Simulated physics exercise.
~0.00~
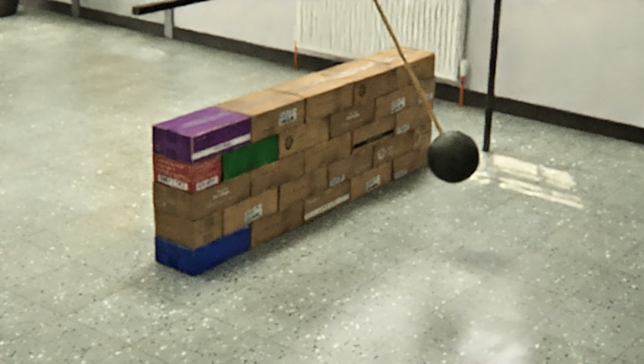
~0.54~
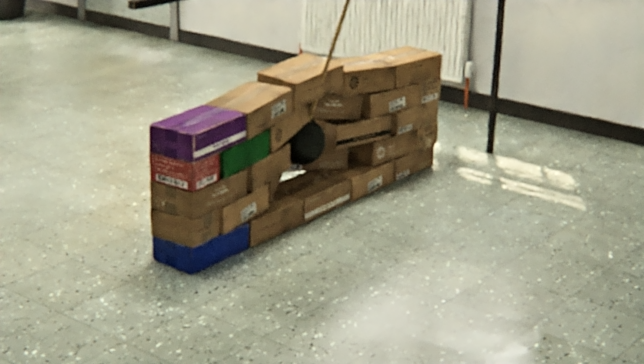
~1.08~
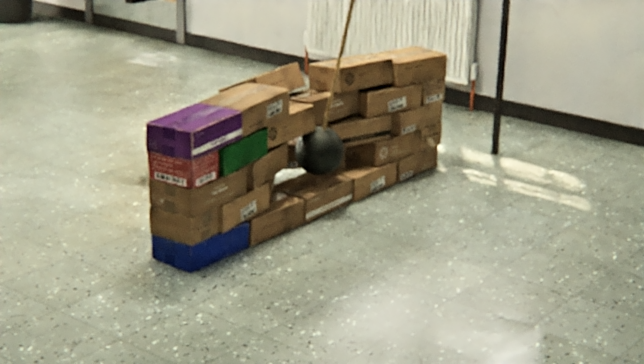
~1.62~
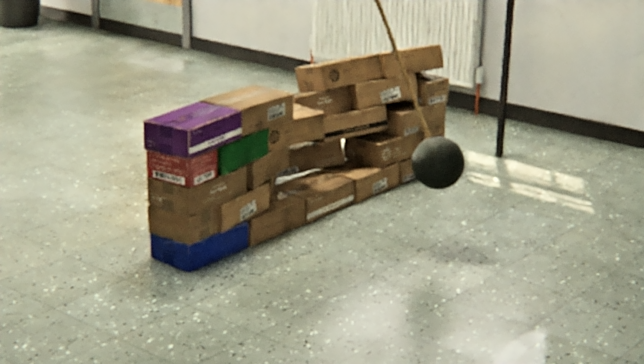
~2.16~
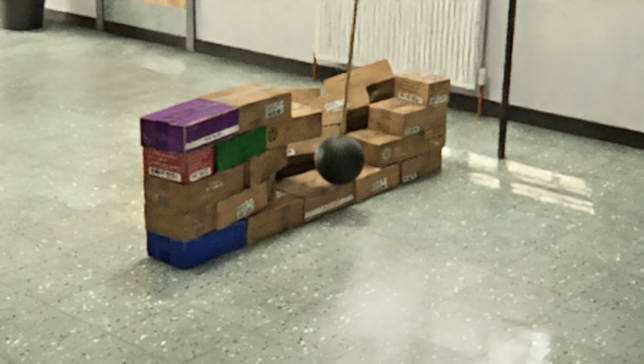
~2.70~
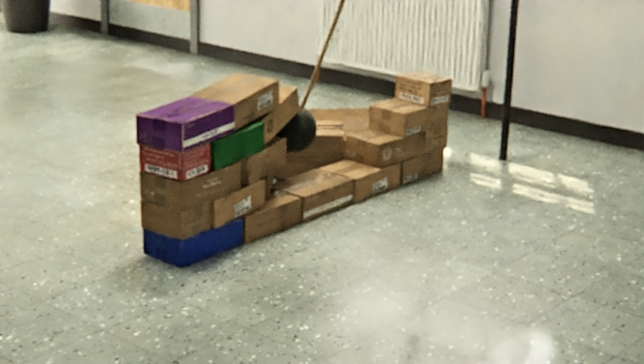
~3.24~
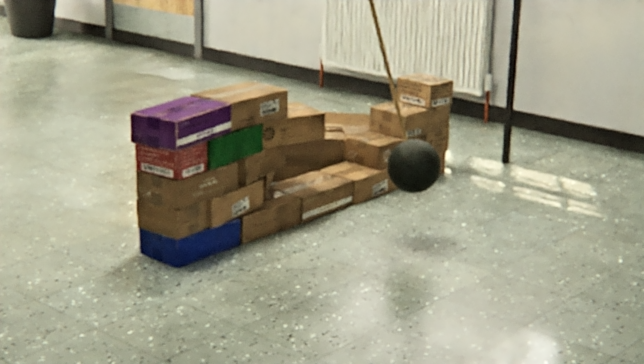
A free-standing wall of brown boxes, five rows high, runs diagonally across a speckled grey floor, seen from slightly above, with a white radiator behind it. At its left end are a purple box on top, red and green ones beneath, and a blue one at the bottom. A dark ball on a line swings in from the right and pushes into the middle, shoving boxes back and opening a gap. It swings out and in again, and more upper boxes drop away. Finally the ball hangs out to the right over a deep dip, while the coloured boxes remain stacked.
